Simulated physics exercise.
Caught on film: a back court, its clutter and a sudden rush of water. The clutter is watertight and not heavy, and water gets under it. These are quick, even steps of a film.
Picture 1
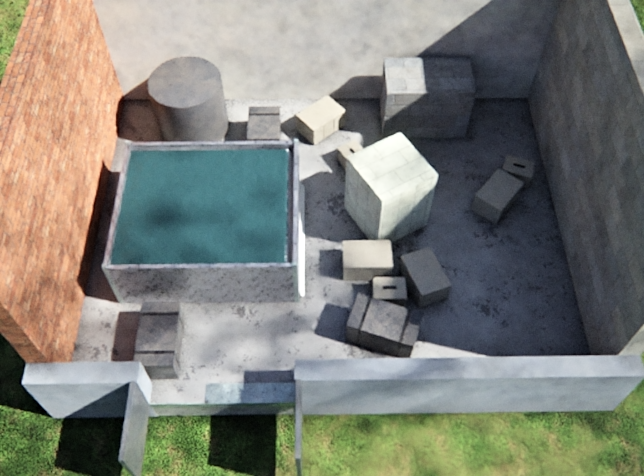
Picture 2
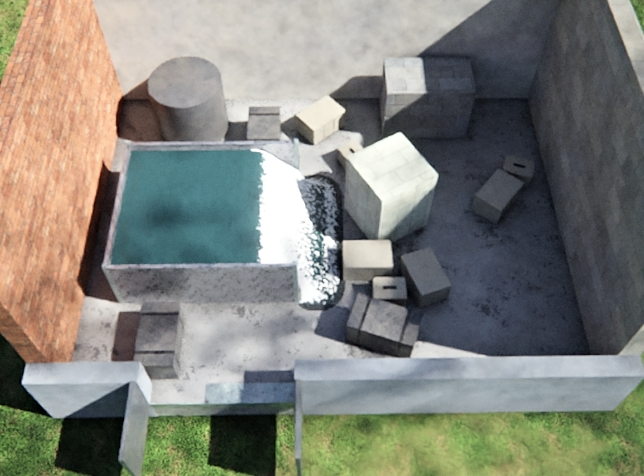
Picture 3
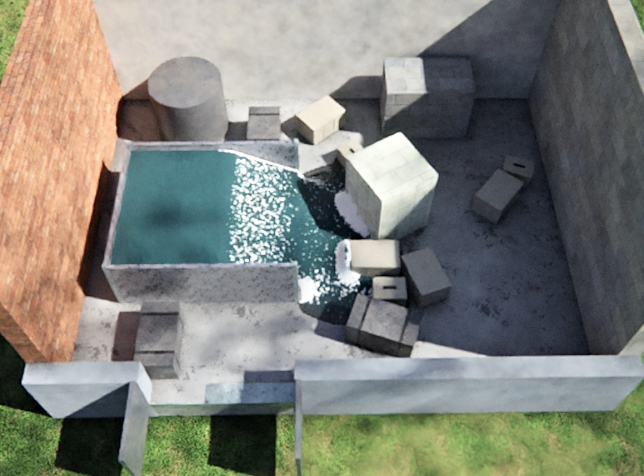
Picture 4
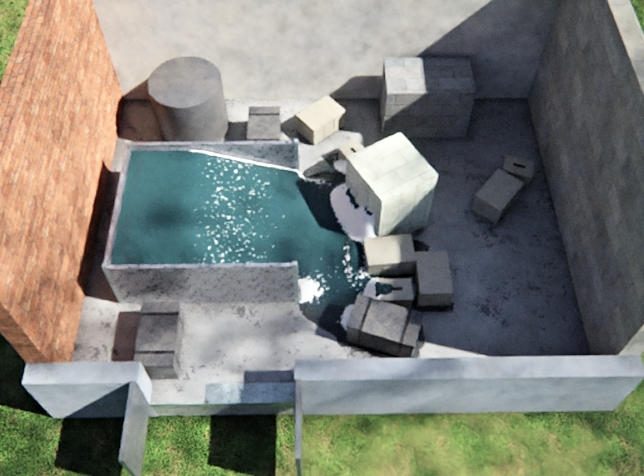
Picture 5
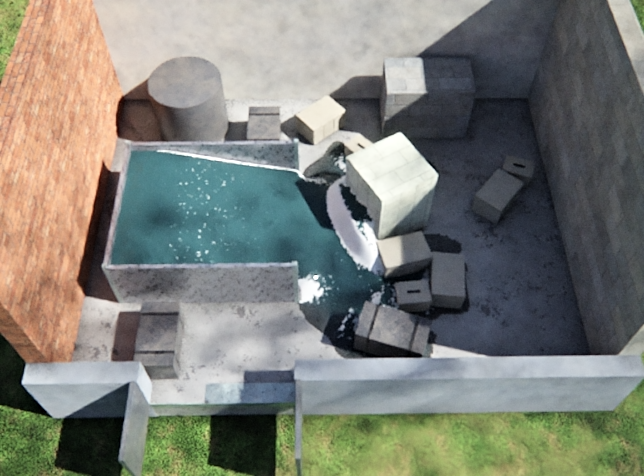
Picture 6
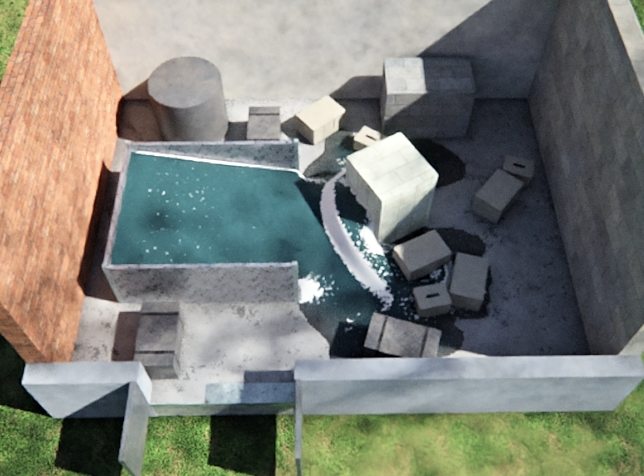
The clip opens on a walled court with a raised tank of still teal water and scattered blocks. The tank's right side gives way and foaming water pours out to the right, pooling around the nearest blocks. Several smaller blocks shift and turn slightly rightward, while the large pale one stays put.
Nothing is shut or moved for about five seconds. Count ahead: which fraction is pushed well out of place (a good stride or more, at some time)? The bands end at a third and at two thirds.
Share: At least two thirds.
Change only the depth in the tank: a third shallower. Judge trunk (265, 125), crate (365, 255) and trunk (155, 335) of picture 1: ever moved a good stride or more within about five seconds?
One after the other: Under that, moved that far, not that far.
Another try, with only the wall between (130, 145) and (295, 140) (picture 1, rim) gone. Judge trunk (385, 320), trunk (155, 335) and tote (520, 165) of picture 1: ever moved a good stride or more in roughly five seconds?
In that order: Never so far, moved that far, yes.
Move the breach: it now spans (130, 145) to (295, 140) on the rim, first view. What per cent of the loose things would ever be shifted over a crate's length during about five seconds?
Near 60 in a hundred.
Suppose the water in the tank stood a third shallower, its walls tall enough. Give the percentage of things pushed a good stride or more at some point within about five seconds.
I make it 80 per cent.
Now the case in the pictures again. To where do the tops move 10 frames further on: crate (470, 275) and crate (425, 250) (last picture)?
Near (563, 263) and (551, 219).
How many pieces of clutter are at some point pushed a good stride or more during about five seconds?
It comes to 9.
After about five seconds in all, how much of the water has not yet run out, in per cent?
Near 100 in a hundred.
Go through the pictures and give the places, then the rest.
In the first picture, a crate at (367, 254), on the bottom; a crate at (426, 270), on the bottom; 0 of 10 have shifted.
In the second picture, a crate at (367, 254) rests on the ground; a crate at (426, 270), on the bottom; 0 of 10 have shifted.
In the third picture, a crate at (375, 253), on the bottom, close to its start; a crate at (426, 270), on the bottom; 1 of 10 have shifted.
In the fourth picture, a crate at (390, 249) rests on the ground, close to its start; a crate at (434, 272) rests on the ground, close to its start; 3 of 10 have shifted.
In the fifth picture, a crate at (404, 249) rests on the ground, a stride from its start; a crate at (448, 274) rests on the ground, close to its start; 5 of 10 have shifted.
In the sixth picture, a crate at (423, 250) floats, a stride from its start; a crate at (470, 276), on the bottom, a stride from its start; 5 of 10 have shifted.
A moment on, 4 of 10 are well off their spots; 0 afloat.
Next, 4 of 10 are well off their spots; 5 afloat.
Later, 7 of 10 are well off their spots; 7 afloat.
In the end, 9 of 10 are well off their spots, and 9 have been at some point; 9 afloat.
